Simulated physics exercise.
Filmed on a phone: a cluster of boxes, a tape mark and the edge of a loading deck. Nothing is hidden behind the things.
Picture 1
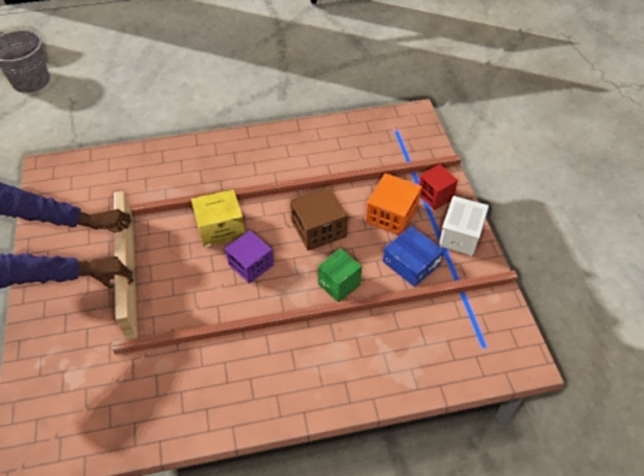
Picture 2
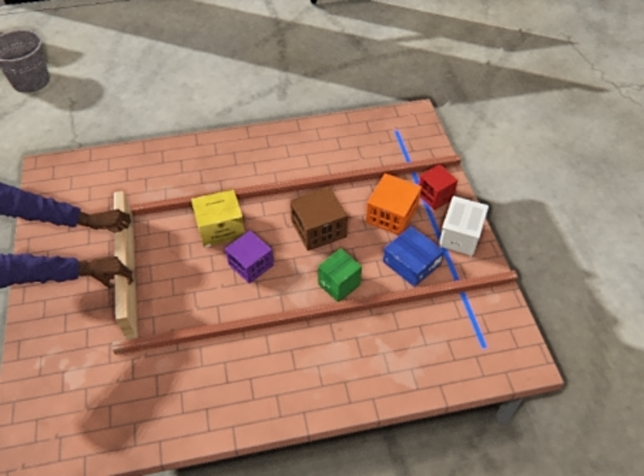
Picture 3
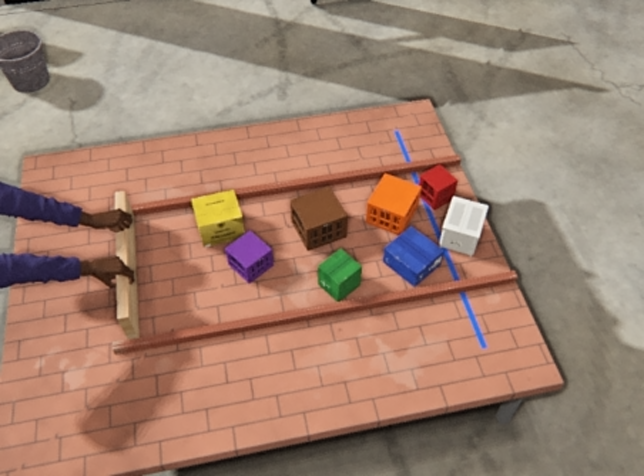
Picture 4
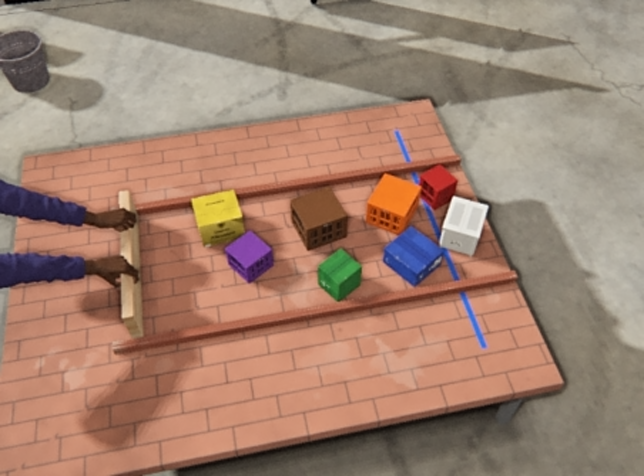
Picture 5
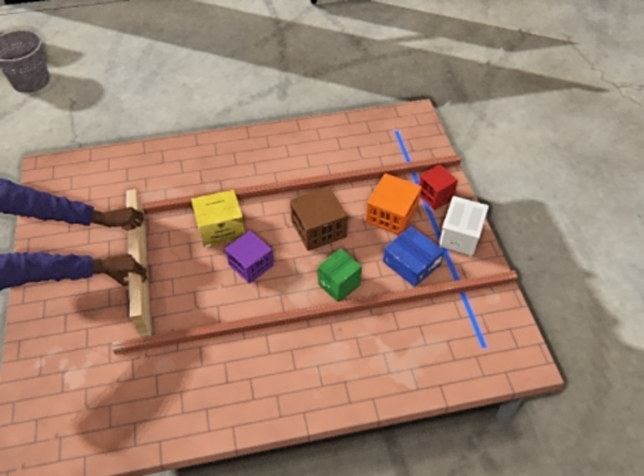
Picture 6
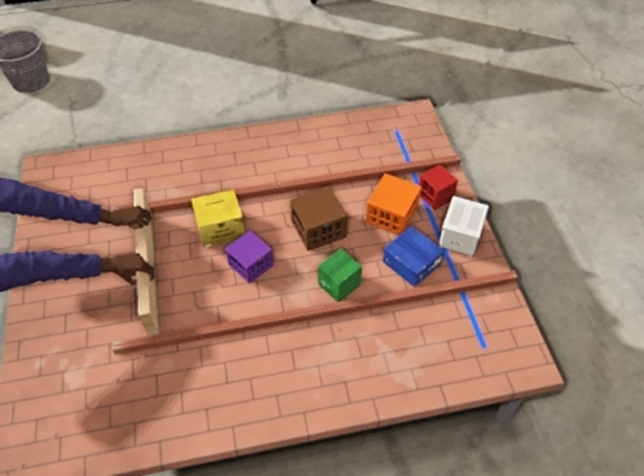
Wooden plank held by two hands sliding slightly right between rails on a brick-patterned deck, the colourful boxes ahead staying still.
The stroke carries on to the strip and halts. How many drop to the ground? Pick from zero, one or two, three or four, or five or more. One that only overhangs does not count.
In the end the number that fall off is three or four.
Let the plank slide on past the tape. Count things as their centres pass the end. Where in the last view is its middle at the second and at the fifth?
First at (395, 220), next at (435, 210).
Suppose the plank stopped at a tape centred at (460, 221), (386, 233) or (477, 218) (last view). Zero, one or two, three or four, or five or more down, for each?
In that order: At least five; either one or two; 5 or more.
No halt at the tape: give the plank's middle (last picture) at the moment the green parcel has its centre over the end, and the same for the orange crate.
For the green parcel at (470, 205), for the orange crate at (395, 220).
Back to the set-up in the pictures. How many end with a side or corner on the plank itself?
The number is 3.
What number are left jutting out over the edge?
Overhanging: 2.
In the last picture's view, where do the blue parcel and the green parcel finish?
About (502, 250), and the other about (470, 259).
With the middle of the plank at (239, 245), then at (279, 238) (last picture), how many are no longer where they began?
First 2, then 3.
A little later, none off yet; white tote at rest near (463, 227); red crate at rest near (437, 187); blue parcel at rest near (413, 256).
When it is over, the number that fall off is three or four; down, orange crate, red crate and white tote.
